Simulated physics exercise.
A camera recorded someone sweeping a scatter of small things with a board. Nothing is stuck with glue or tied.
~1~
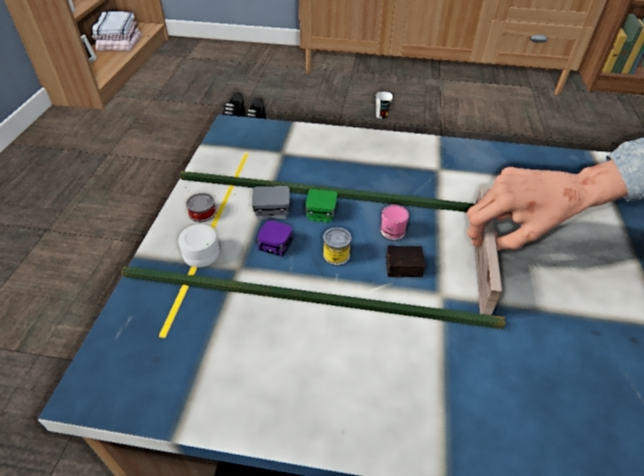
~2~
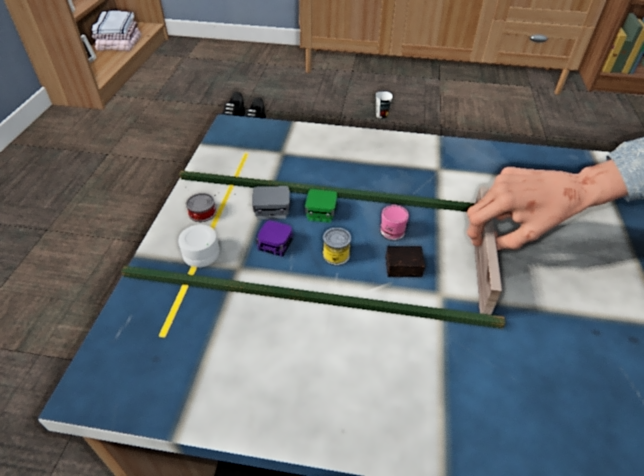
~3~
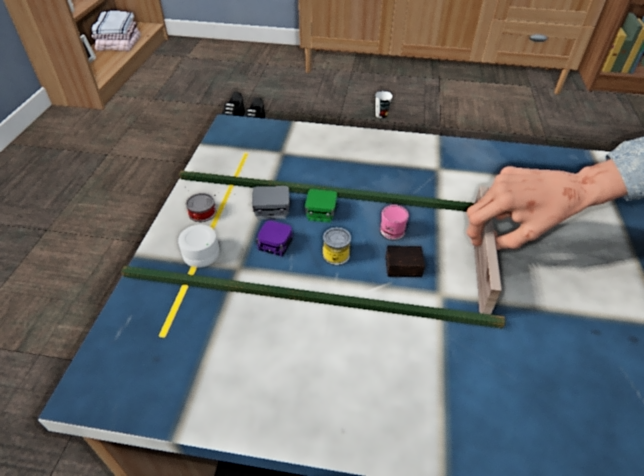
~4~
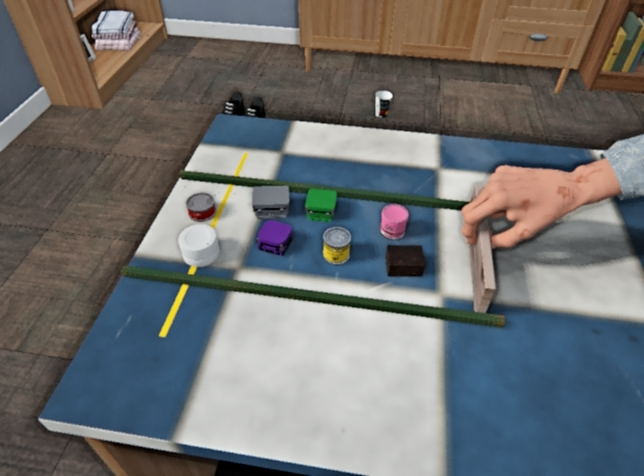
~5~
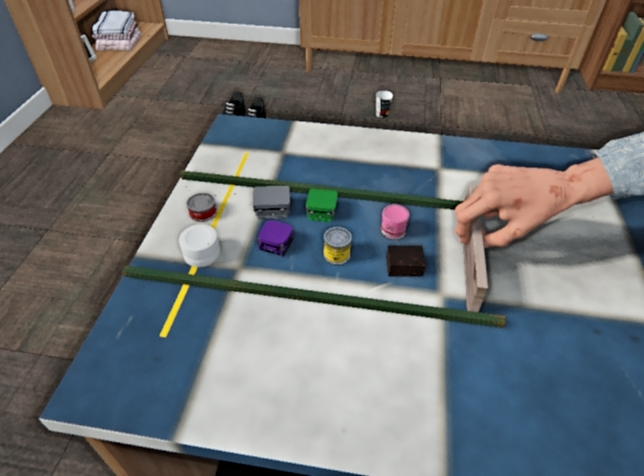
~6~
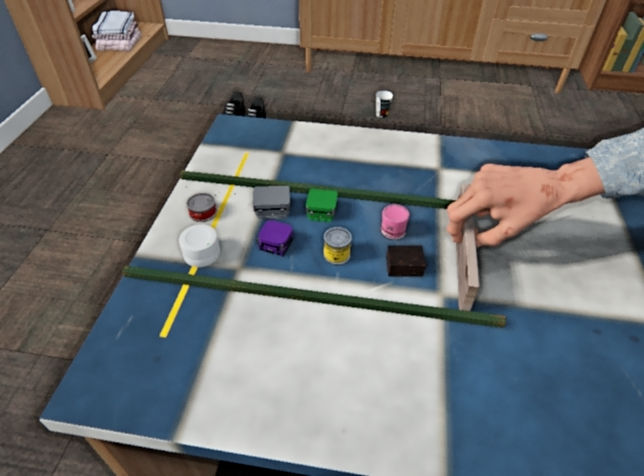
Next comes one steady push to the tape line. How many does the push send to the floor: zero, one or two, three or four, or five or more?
Once the board stops, one or two are missing from the table.
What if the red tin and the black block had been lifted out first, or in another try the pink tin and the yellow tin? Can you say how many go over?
In order, the numbers are 0 and 1.
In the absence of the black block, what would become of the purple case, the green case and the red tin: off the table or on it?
The purple case stays put; the green case stays put; the red tin goes down.
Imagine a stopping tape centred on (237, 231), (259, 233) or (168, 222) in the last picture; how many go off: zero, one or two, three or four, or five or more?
Taking the tapes one at a time, the count is none at all, then none at all, then more than four.
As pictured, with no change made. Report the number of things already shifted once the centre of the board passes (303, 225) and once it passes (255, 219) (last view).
Moved so far: 6, later 8.
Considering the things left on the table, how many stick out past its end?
The number overhanging is 1.
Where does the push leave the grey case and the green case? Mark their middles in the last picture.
Final centres, in order: Near (183, 190), near (216, 187).
Soon after, none off yet; red tin at rest near (202, 207); white lid at rest near (200, 246); grey case at rest near (272, 203).
Then, none off yet; red tin at rest near (202, 207); white lid at rest near (200, 246); grey case moved a little near (255, 200).
At rest, the number that fall off is one or two; fallen, red tin.
